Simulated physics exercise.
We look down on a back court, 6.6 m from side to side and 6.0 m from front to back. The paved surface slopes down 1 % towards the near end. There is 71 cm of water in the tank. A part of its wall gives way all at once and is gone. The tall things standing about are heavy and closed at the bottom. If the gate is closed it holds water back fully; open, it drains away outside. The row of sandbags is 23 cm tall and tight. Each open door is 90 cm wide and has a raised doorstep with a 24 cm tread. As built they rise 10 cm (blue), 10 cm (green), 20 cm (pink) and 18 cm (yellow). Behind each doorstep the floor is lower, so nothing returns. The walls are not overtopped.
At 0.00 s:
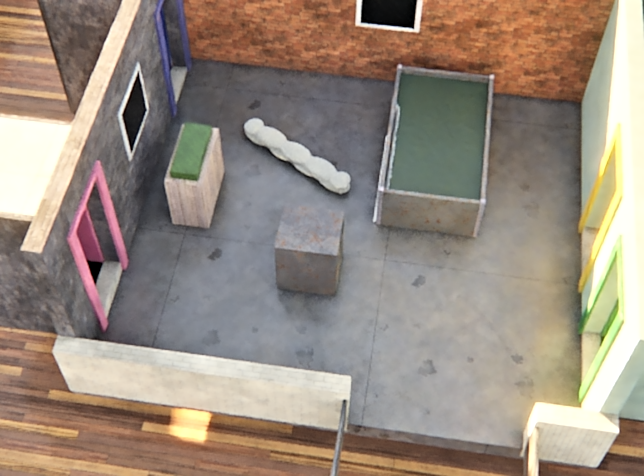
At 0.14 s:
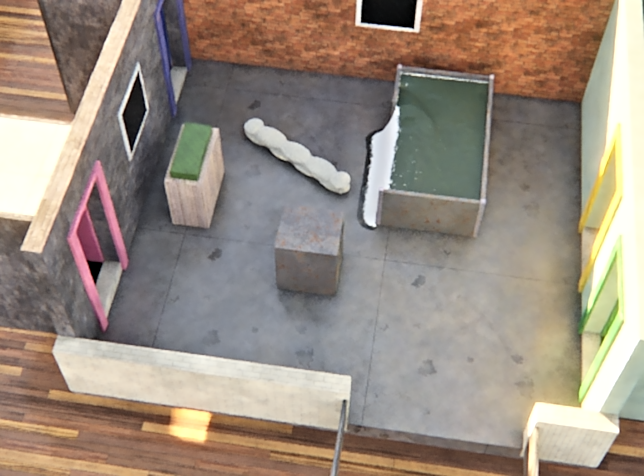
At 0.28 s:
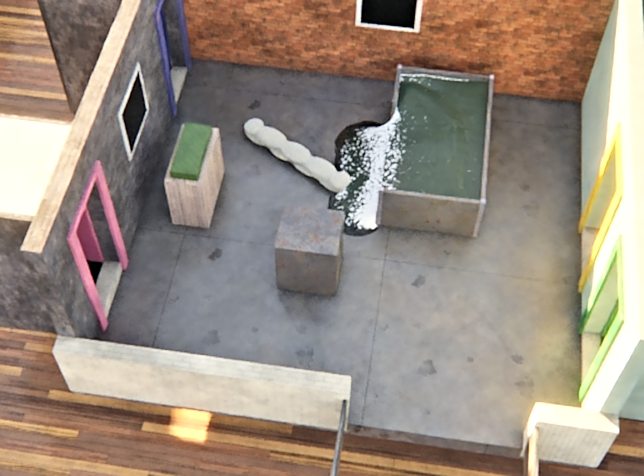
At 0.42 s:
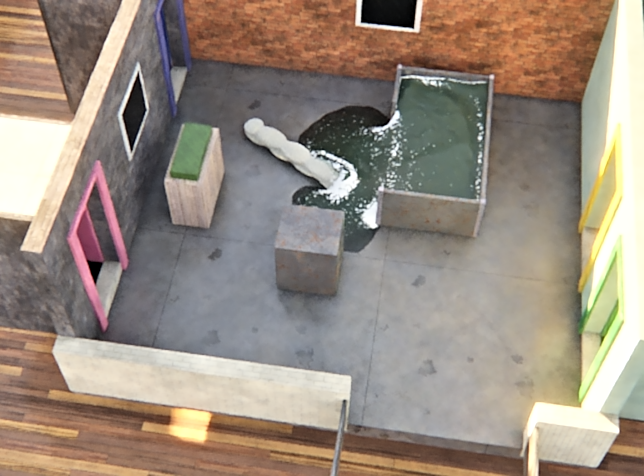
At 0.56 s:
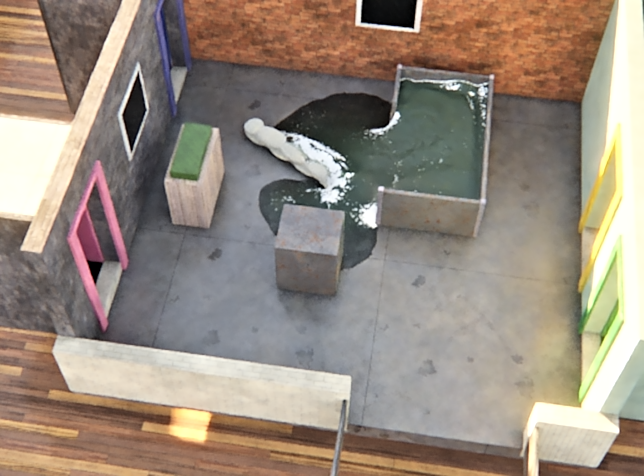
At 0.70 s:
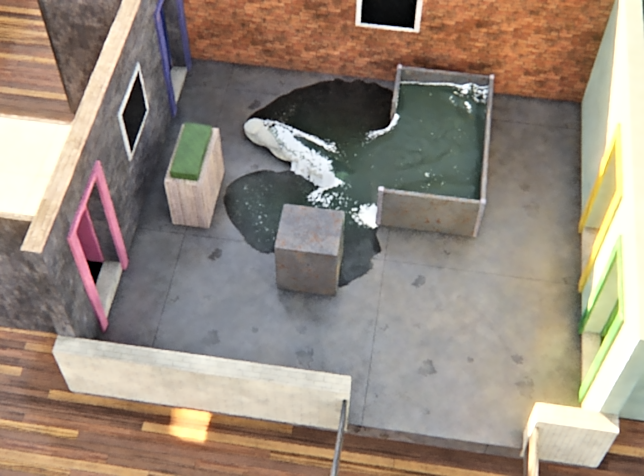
In a back court, green water bursts from a tank's left side and spreads leftward around a block.
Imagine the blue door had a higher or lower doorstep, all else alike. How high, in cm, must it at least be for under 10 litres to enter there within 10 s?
Close to 30 cm is just enough.
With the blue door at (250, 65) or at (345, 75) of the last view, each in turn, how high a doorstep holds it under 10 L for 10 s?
Roughly 26 and 12.0 cm.
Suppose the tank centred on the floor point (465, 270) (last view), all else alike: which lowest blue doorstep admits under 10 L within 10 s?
Then roughly 12.0 cm.
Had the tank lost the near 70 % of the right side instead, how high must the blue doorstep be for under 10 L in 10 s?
About 10.5 cm.
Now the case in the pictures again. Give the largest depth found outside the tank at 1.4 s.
Roughly 60 cm.
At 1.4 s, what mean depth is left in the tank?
About 35 cm.
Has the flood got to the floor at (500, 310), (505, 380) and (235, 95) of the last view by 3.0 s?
In that order: Dry, still dry, flooded.
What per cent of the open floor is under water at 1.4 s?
Some 35 per cent of it.
After 1.4 s water covers 35 % of the floor, deepest (60 cm) near (192, 60); 11 cm at the blue door, 1 litre in over its 10 cm doorstep.
After 3.0 s water covers 50 % of the floor, deepest (29 cm) near (104, 371); 23 cm at the blue door, 124 litres in over its 10 cm doorstep.
After 10.0 s water covers 90 % of the floor, deepest (14 cm) near (91, 369); 5 cm at the blue door, 242 litres in over its 10 cm doorstep.
At the blue door as built, the water arrived by 1.2 s and peaked near 26 cm at 2.0 s.
With a doorstep of 27 cm, 18 litres would have come in within the 10 s; with 36 cm, 2 litres. So under 10 litres takes about 30 cm.
